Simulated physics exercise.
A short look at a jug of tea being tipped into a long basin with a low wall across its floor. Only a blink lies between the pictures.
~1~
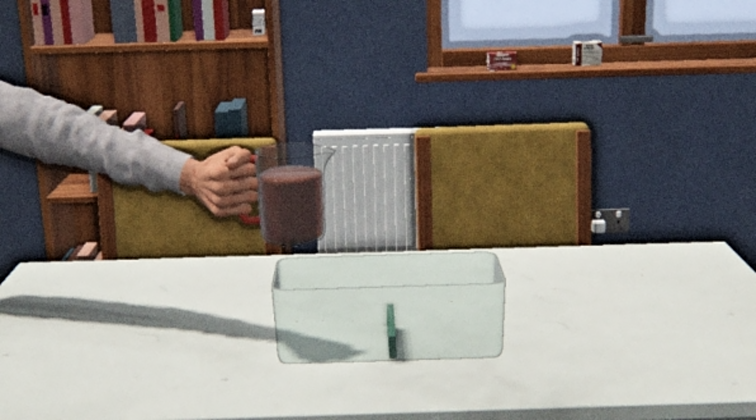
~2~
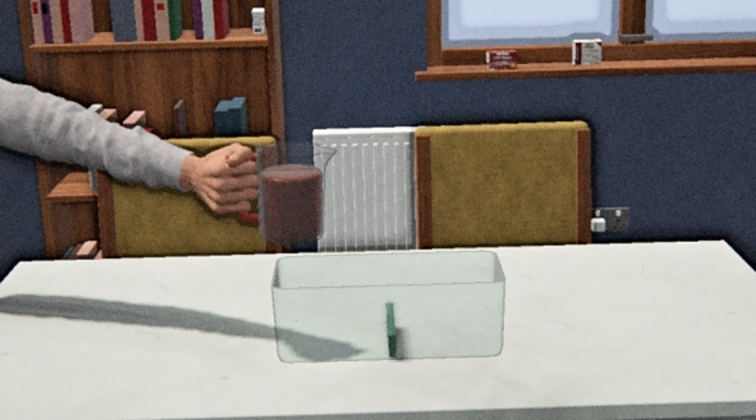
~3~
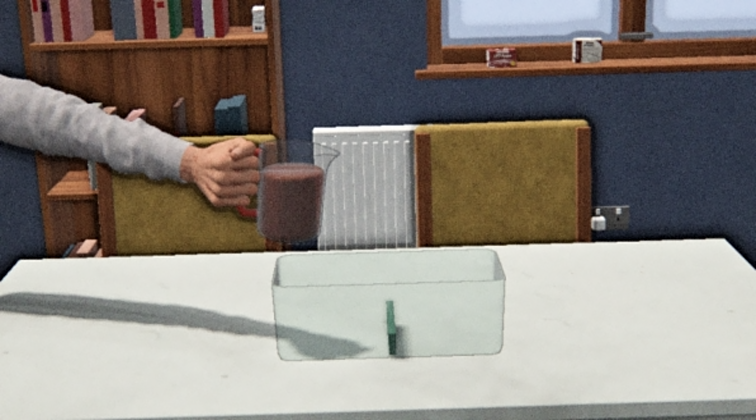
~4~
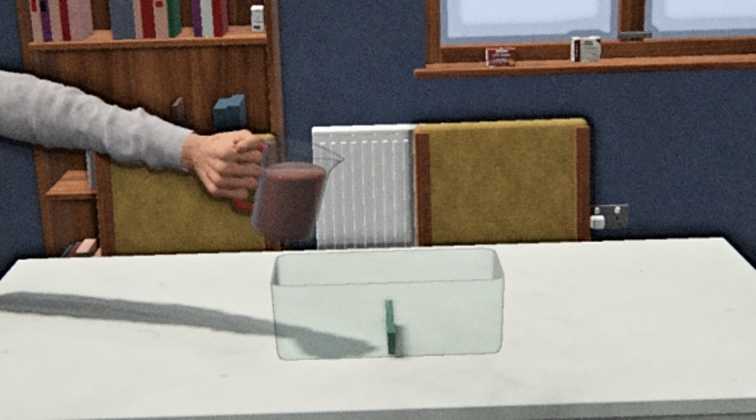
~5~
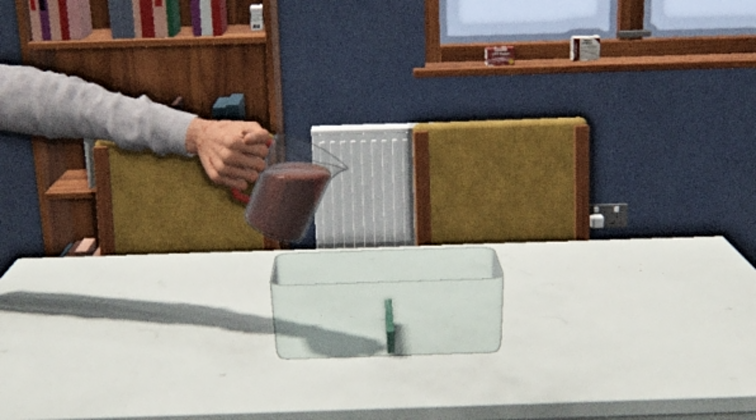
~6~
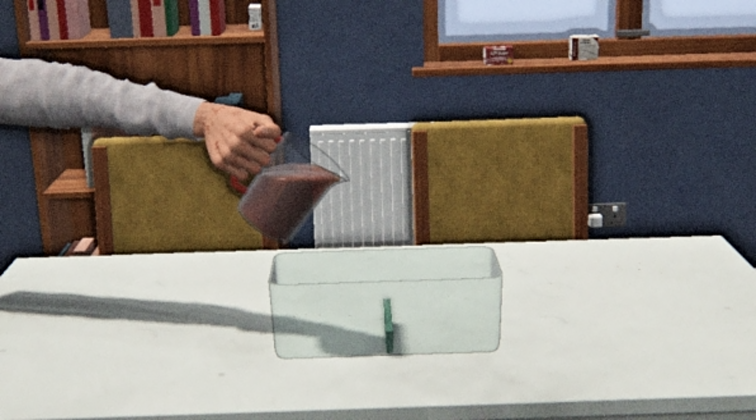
The clip shows a hand holding a clear jug of reddish-brown tea above a long, see-through basin with a low green wall inside, first almost upright, then tilting steadily to the right as the tea shifts toward the spout.
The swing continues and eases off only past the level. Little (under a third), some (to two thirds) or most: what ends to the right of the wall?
In the end under a third is right of the wall.
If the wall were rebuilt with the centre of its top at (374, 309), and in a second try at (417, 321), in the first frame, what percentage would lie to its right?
The first gives 50 %, the second 10 %.
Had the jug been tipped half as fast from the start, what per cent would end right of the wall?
Near 45 %.
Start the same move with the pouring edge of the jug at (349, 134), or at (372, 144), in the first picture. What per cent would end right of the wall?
The first gives 60 %, the second 90 %.
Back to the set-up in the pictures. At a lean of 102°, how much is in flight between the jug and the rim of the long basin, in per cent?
It comes to 20 per cent or so.
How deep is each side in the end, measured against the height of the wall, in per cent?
Some 60 per cent left and 20 right.
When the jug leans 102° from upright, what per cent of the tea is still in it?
Some 60 per cent.
A moment on, the tilt is 102° and 62 per cent is still to pour, 10 is left of the wall and 6 right of it.
Next, the tilt is 118° and 11 per cent is still to pour, 65 is left of the wall and 15 right of it.
Then the tilt is 118° and 0 per cent is still to pour, 75 is left of the wall and 17 right of it.
Later the tilt is 118° and 0 per cent is still to pour, 75 is left of the wall and 18 right of it.
At rest 73 per cent lies left of the wall, 20 right of it and 7 outside.
